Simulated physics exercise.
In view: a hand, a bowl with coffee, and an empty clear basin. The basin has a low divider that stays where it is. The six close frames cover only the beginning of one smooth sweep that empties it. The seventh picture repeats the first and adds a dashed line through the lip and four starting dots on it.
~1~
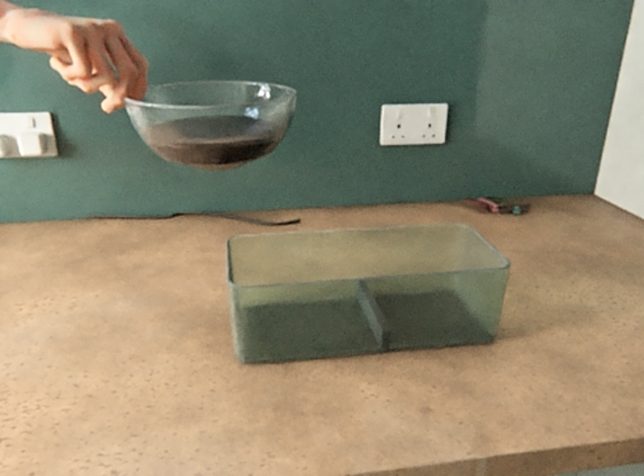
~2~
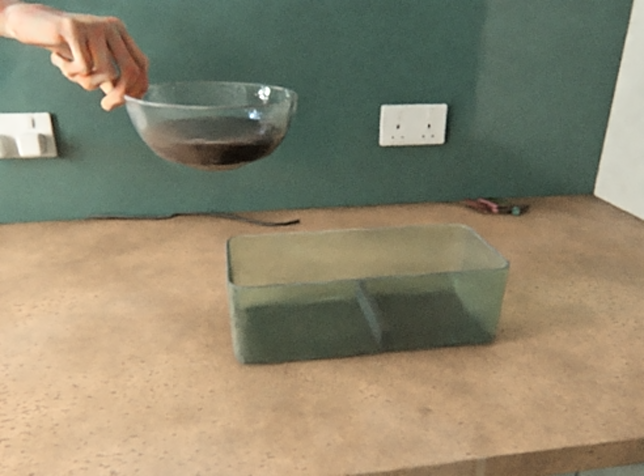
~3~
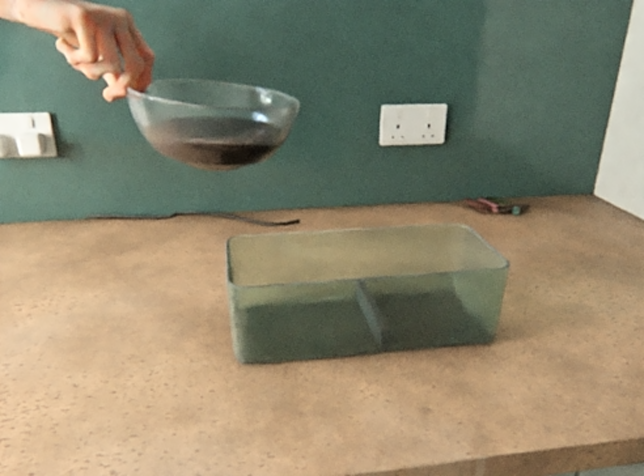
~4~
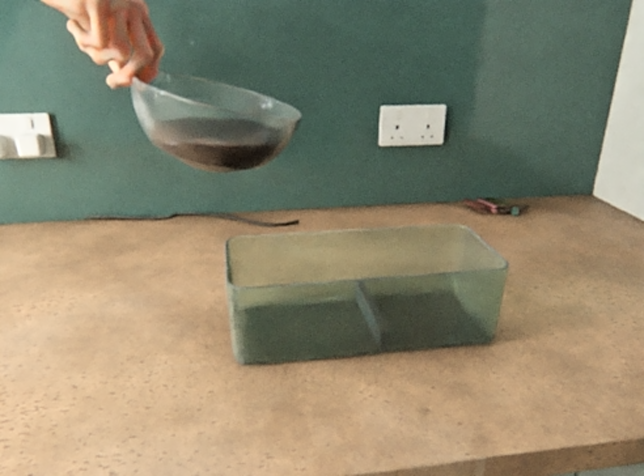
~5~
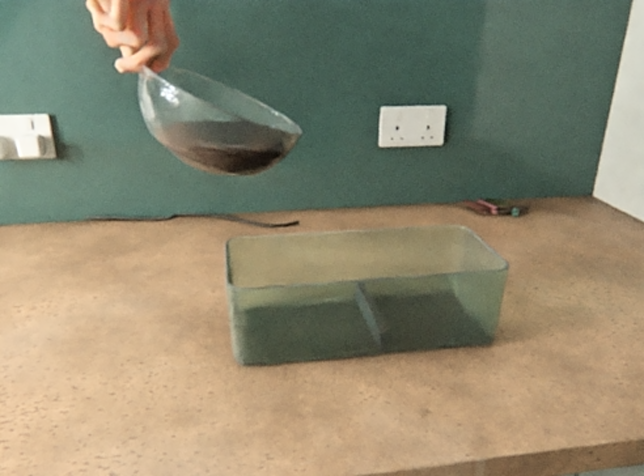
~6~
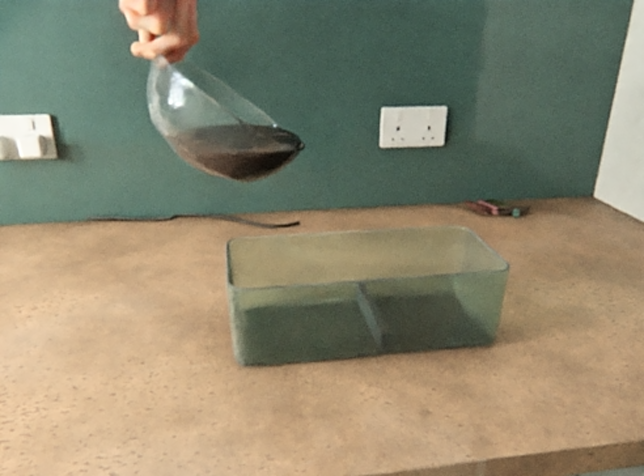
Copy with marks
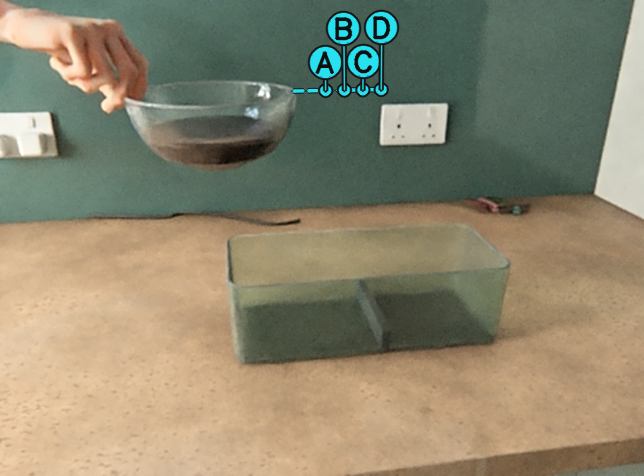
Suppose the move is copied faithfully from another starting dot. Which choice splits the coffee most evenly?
Use spot B.
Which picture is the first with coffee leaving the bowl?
Picture 6.
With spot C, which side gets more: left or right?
The right side.
On the marked copy, A at (325, 90); B at (344, 90); C at (362, 89); D at (381, 89).
For spot A, about 75 % ends left of the wall and 23 % right of it.
For spot B, about 52 % ends left of the wall and 47 % right of it.
For spot C, about 33 % ends left of the wall and 66 % right of it.
For spot D, about 22 % ends left of the wall and 76 % right of it.
